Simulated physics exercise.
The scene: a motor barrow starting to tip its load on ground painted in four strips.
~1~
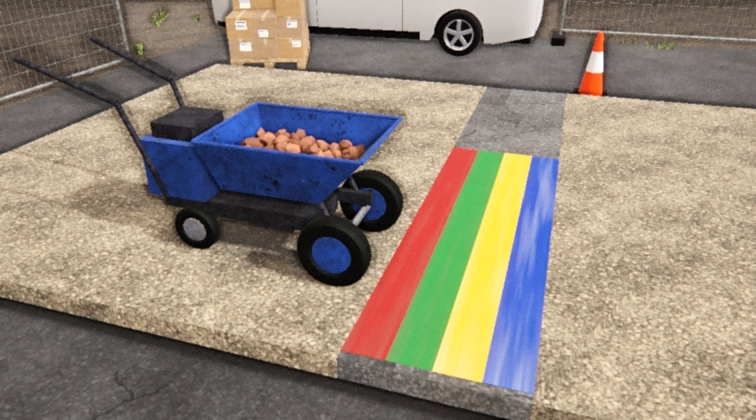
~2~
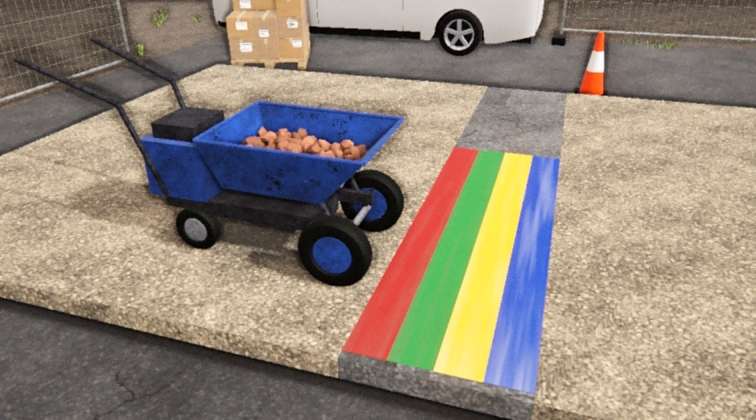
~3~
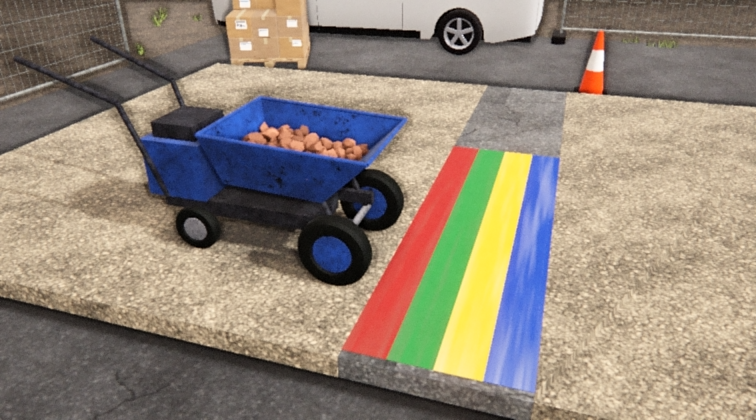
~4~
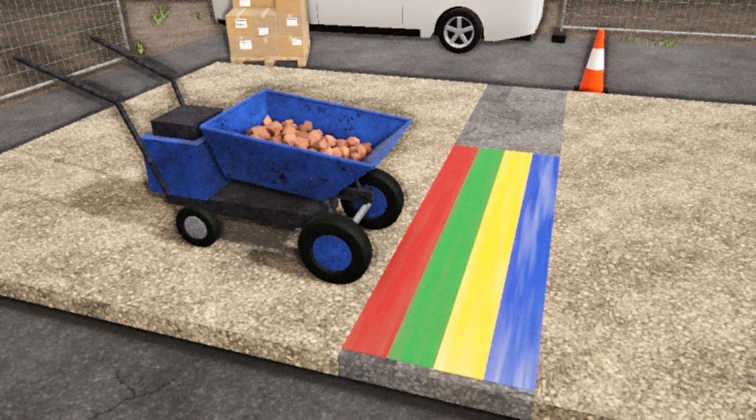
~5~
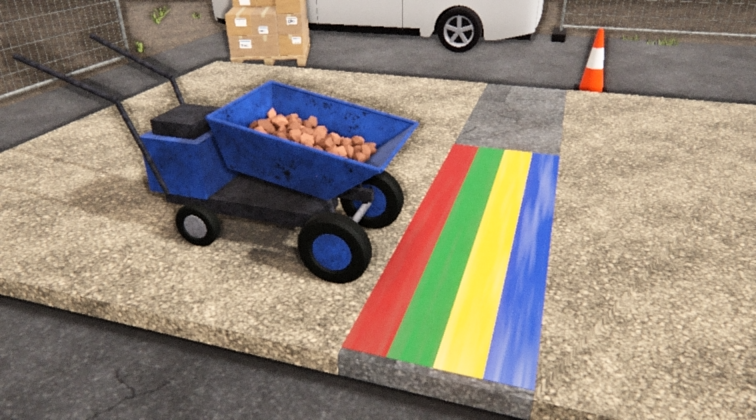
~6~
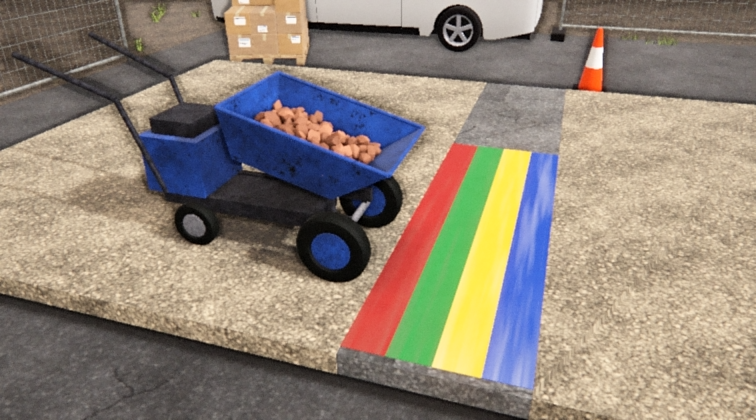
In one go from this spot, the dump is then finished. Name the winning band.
The yellow band.
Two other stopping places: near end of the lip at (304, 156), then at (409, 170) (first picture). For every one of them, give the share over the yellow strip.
About 20 per cent for the first spot and about 20 per cent for the second.
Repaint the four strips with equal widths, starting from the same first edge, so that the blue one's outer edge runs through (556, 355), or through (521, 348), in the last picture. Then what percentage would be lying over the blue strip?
I'd say some 20 % for the first and some 30 % for the second.
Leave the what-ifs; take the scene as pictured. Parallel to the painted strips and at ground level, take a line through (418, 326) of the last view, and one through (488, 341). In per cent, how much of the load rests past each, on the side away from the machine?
About 100 and 40 %.
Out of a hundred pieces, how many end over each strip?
Red strip about 0 per cent, green strip about 25 per cent, yellow strip about 40 per cent, blue strip about 25 per cent.
Just after the last frame, skip tipped steeply; every one in the skip.
A moment on, skip tipped right over; the larger part in the skip; about a tenth over the green strip; roughly a quarter over the yellow strip.
Further on, skip tipped right over; just a few in the skip; just a few over the red strip; roughly a quarter over the green strip; roughly half over the yellow strip; roughly a quarter over the blue strip; about a tenth off the paint.
When it is over, skip tipped right over; just a few in the skip; just a few over the red strip; roughly a quarter over the green strip; roughly a third over the yellow strip; roughly a quarter over the blue strip; about a tenth off the paint.
